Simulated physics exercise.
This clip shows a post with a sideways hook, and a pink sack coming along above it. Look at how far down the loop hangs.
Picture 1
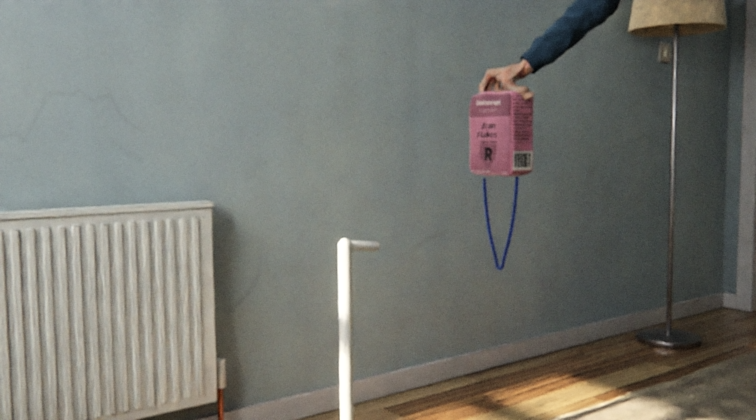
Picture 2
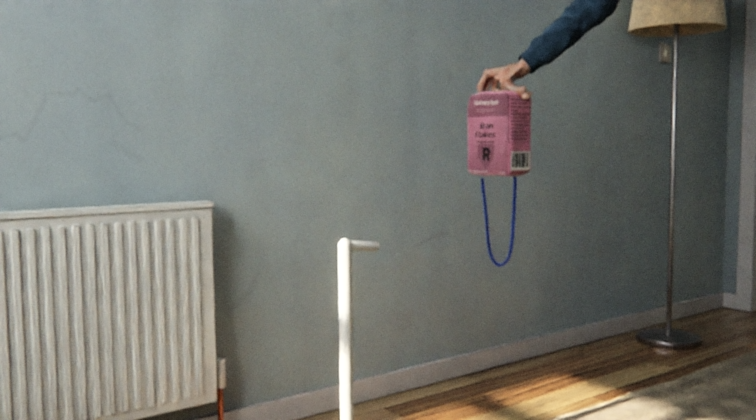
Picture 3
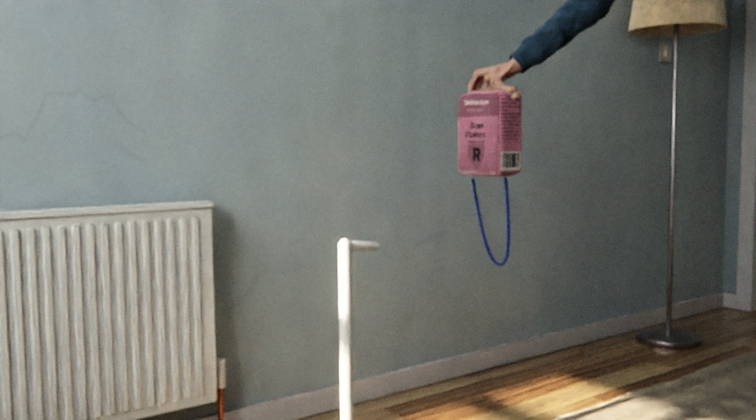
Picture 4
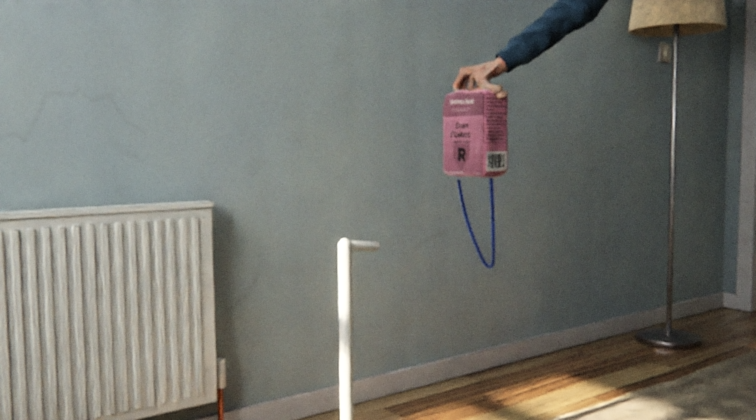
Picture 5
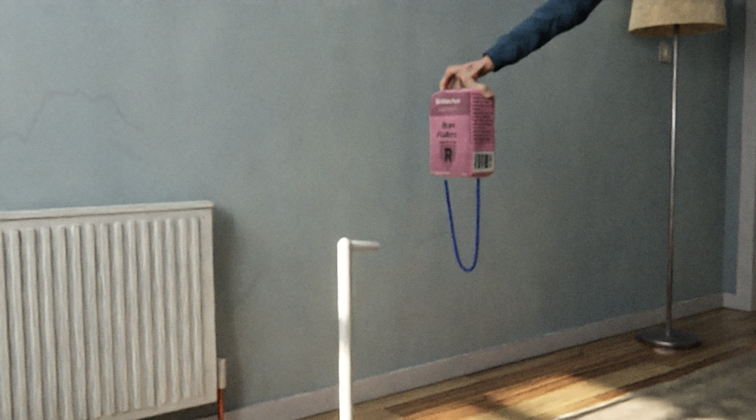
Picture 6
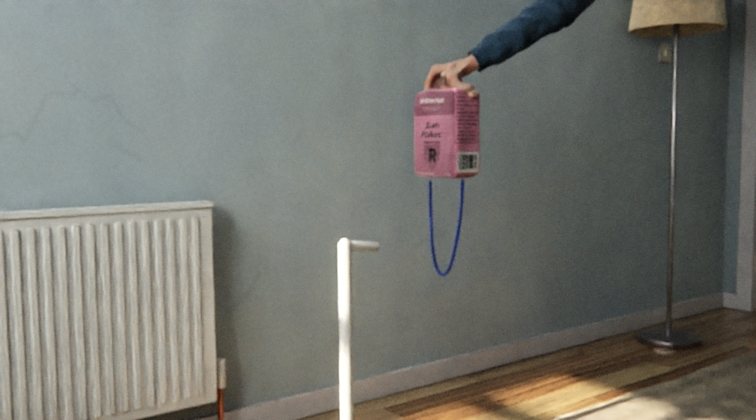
Pink box with a blue loop hanging beneath it, held from above by a hand moving slowly left near a white hooked post.
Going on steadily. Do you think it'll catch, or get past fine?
Chances are it will catch on the post.
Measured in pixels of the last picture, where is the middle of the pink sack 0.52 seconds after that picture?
At (392, 134) by that time.
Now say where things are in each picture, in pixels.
Pink sack (501, 134); hook tip (375, 247), in the first picture.
Pink sack (499, 134); bottom of the loop (501, 265), in the second picture.
Pink sack (489, 134), in the third picture.
Pink sack (475, 134); bottom of the loop (490, 267), in the fourth picture.
Pink sack (462, 134), in the fifth picture.
Pink sack (446, 134); bottom of the loop (443, 275); hook tip (375, 247); hook points towards it, loop hangs below the hook, in the sixth picture.
Then, 0.52 s on from there, sack nearing the post near (392, 134).
Then, 1.04 s on from there, sack over the post near (331, 134).
In the end, sack past the post near (276, 134); loop tight round the post, hand stopped. The pink sack gets caught.
